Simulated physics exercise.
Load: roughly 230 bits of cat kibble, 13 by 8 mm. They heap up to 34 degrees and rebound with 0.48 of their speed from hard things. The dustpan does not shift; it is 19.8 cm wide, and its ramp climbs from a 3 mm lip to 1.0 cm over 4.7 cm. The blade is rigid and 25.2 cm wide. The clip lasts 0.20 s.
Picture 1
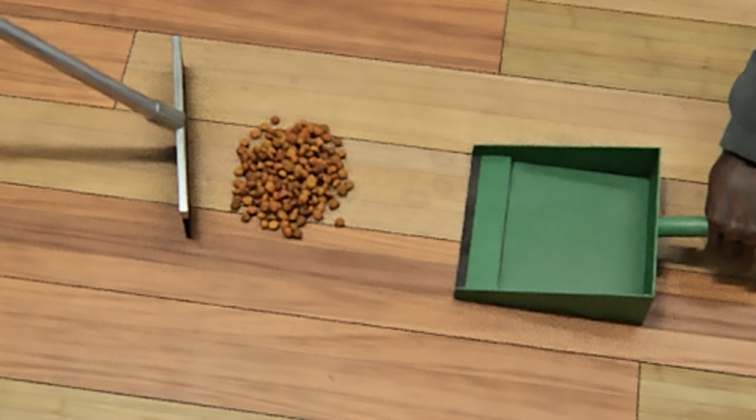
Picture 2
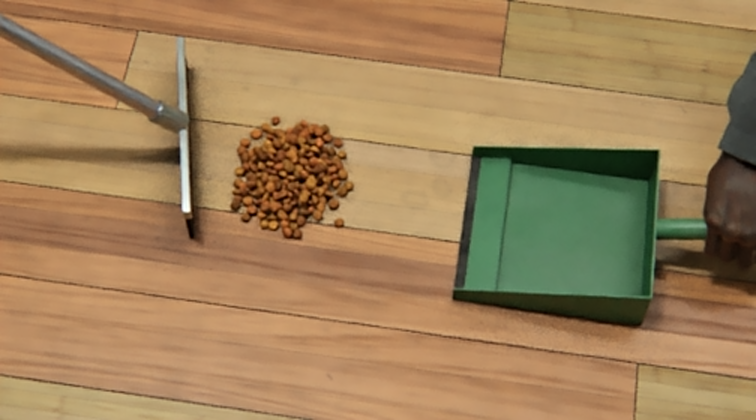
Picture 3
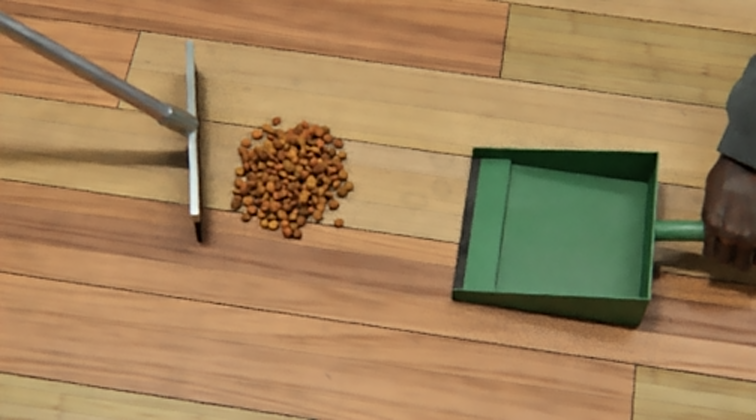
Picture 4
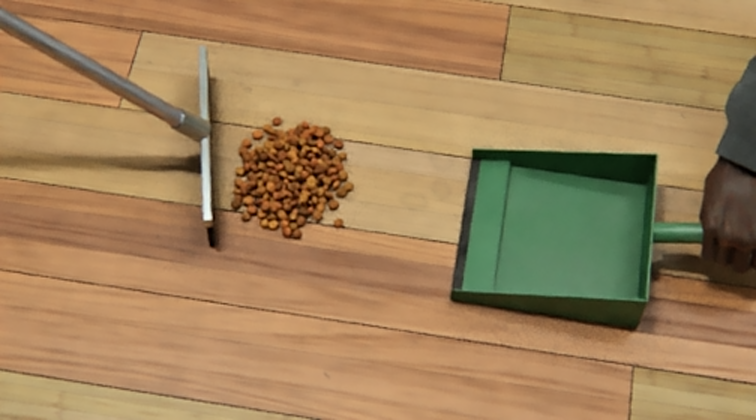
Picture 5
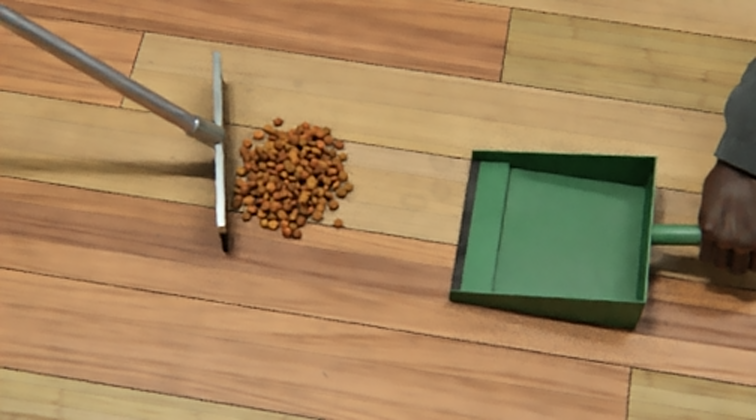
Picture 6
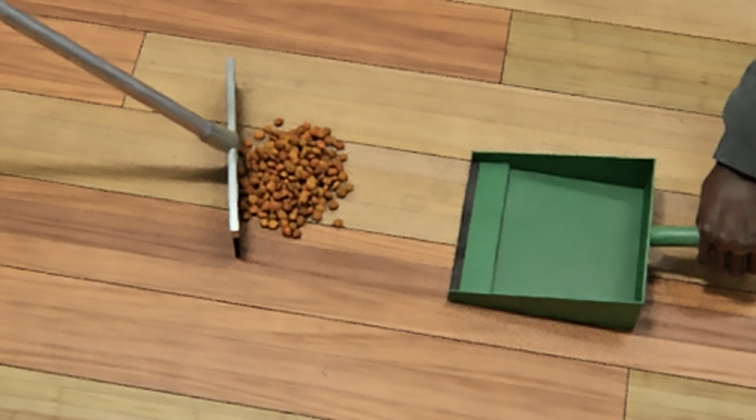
In this clip, a long-handled flat blade slides right across a wooden floor until it meets the left edge of a pile of brown kibble, barely disturbing it, while a hand holds a green dustpan at the right.
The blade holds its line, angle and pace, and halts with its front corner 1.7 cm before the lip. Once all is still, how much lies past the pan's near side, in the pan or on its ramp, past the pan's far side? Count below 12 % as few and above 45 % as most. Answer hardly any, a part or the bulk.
Near side hardly any, pan hardly any, far side a part.
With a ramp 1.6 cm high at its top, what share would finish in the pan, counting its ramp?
It would be near 5 per cent.
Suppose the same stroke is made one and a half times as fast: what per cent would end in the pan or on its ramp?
Then about 10 per cent.
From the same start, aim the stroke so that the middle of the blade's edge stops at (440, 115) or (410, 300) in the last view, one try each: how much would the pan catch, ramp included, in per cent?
About 15 and 0 per cent.
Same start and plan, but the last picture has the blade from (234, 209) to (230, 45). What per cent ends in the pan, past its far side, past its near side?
Pan 25, far 35, near 0.
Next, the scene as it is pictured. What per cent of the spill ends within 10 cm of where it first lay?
About 10 per cent.
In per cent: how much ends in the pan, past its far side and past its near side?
Near side 5; pan 5; far side 15.
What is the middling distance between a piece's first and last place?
Some 18 cm.
Then, 0.28 s after the last picture, middle of the blade 17 cm from the lip; 0 % over the lip, far side 10 %, near side 0 %.
Then, 0.47 s after the last picture, middle of the blade 9 cm from the lip; 0 % over the lip, far side 15 %, near side 0 %.
Then, 0.77 s after the last picture, middle of the blade 5 cm from the lip; 5 % over the lip, far side 15 %, near side 5 %.
In the end, near side 5 %, pan 5 %, far side 15 %, in front of the lip or behind the blade 75 %.
